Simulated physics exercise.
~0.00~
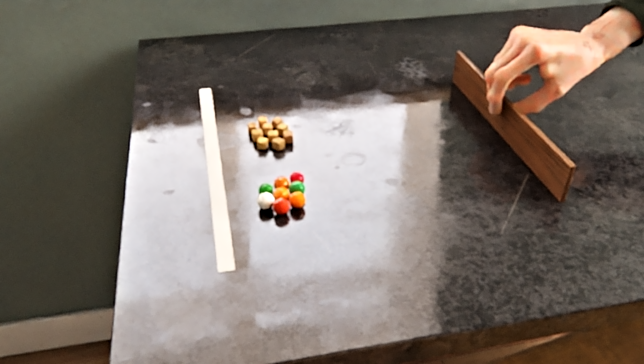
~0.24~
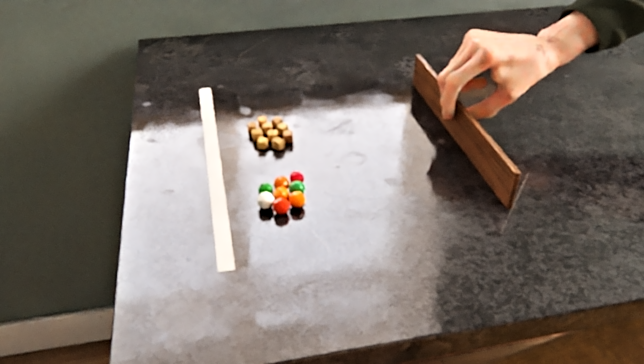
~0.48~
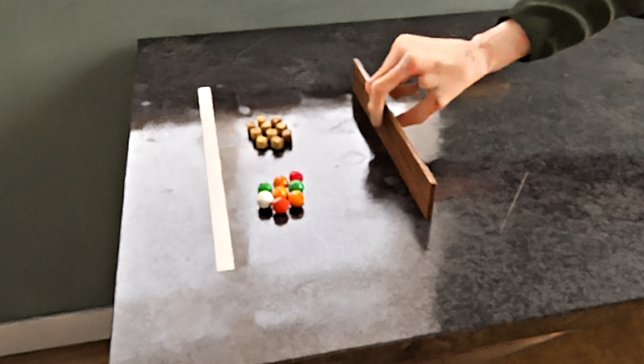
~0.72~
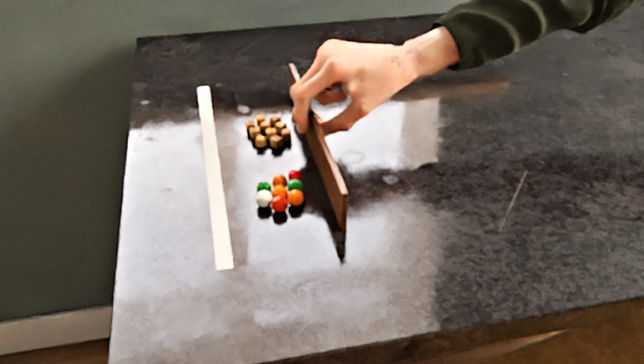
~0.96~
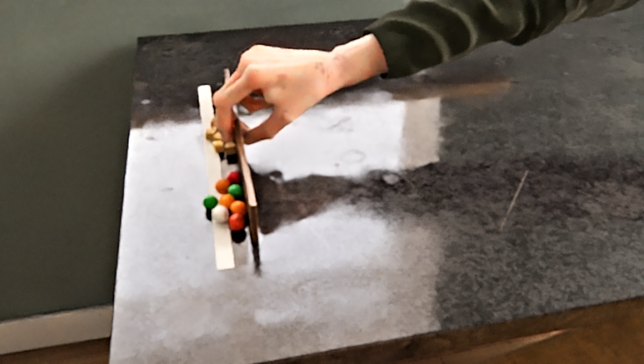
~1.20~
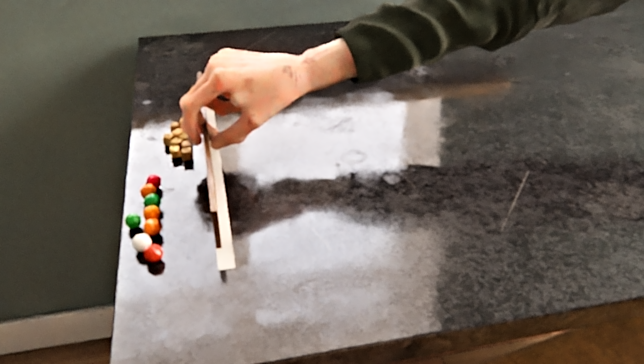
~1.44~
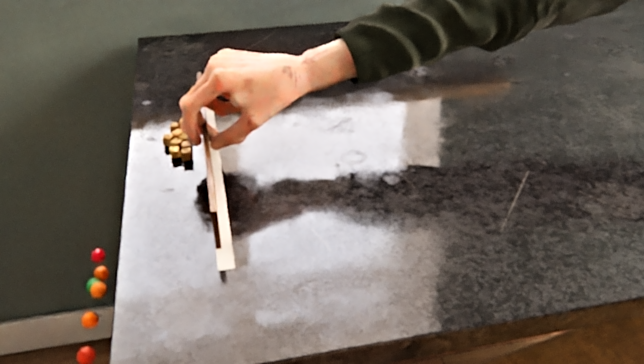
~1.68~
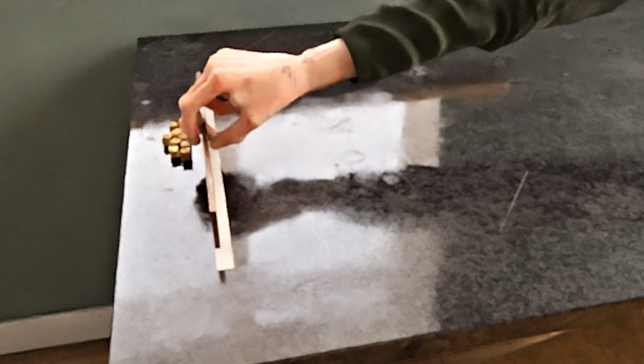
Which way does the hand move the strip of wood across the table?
The hand moves the strip of wood to the left, toward the white tape.
